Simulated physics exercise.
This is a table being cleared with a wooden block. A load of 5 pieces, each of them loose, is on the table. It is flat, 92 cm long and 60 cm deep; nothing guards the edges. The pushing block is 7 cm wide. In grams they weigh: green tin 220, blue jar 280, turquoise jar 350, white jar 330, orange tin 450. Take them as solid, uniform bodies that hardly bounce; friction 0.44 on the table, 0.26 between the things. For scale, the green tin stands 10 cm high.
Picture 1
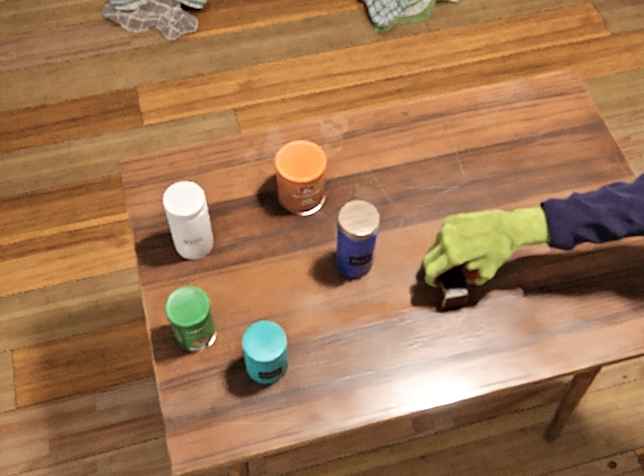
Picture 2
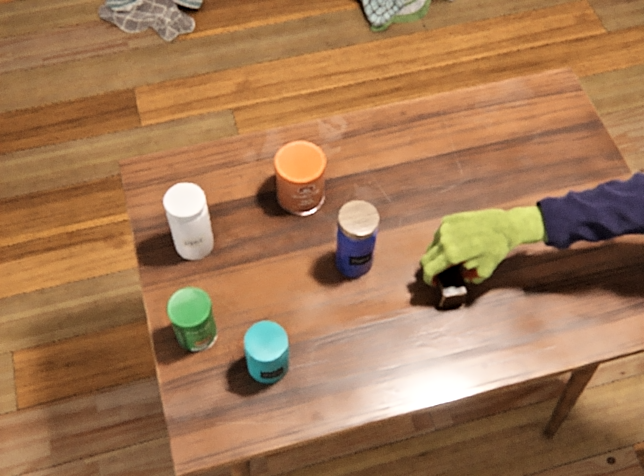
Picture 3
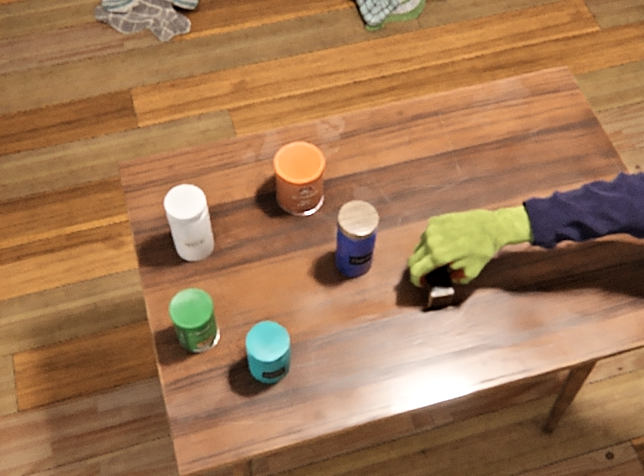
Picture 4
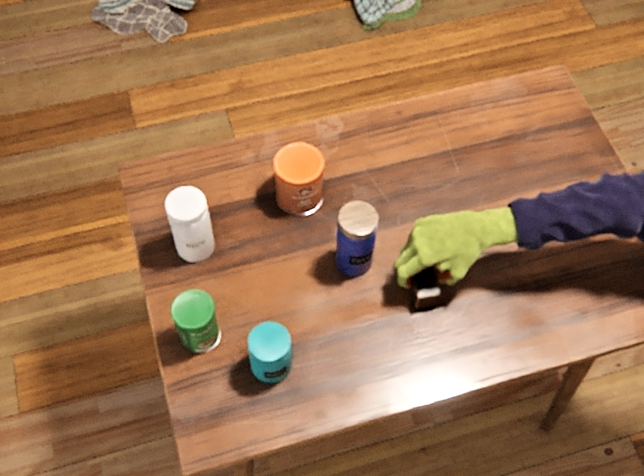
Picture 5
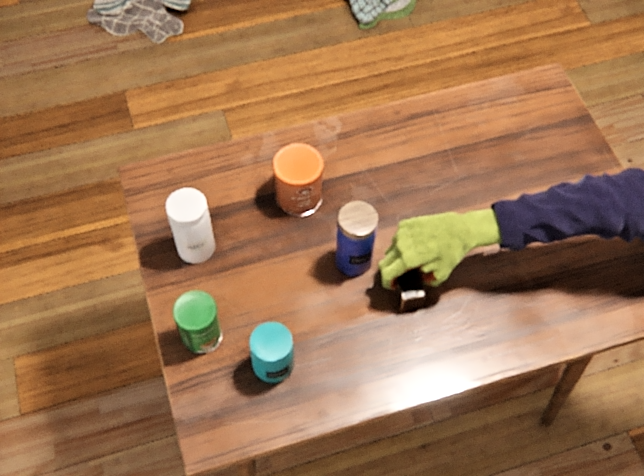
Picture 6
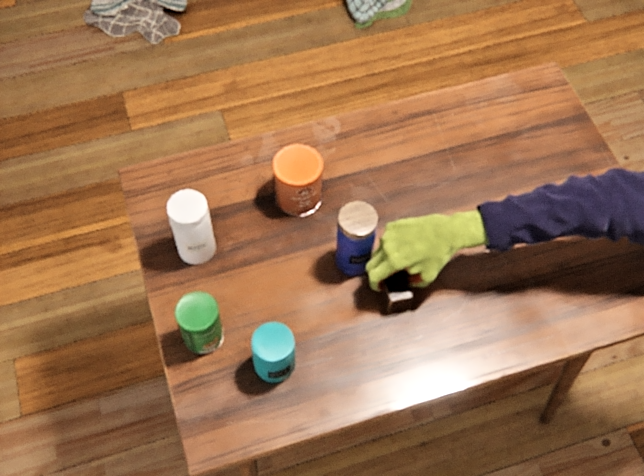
To begin with, a green-gloved hand in a dark sleeve grips a small dark block on a wooden table, right of five separate containers: white, green, turquoise, orange and blue. The hand then slides the block a short way left, ending close beside the blue jar, while the containers stay put.
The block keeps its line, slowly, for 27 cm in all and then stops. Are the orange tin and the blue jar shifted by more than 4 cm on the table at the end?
The orange tin stays put and the blue jar stays put.
Then, 0.20 s after the last picture, pusher on by 14 cm.
Then, 0.50 s after the last picture, pusher on by 20 cm.
Then, 0.80 s after the last picture, pusher on by 27 cm.
At rest, all 5 in place, give or take 4 cm. Seen from the same camera at the end, orange tin near (298, 181), blue jar near (356, 240).
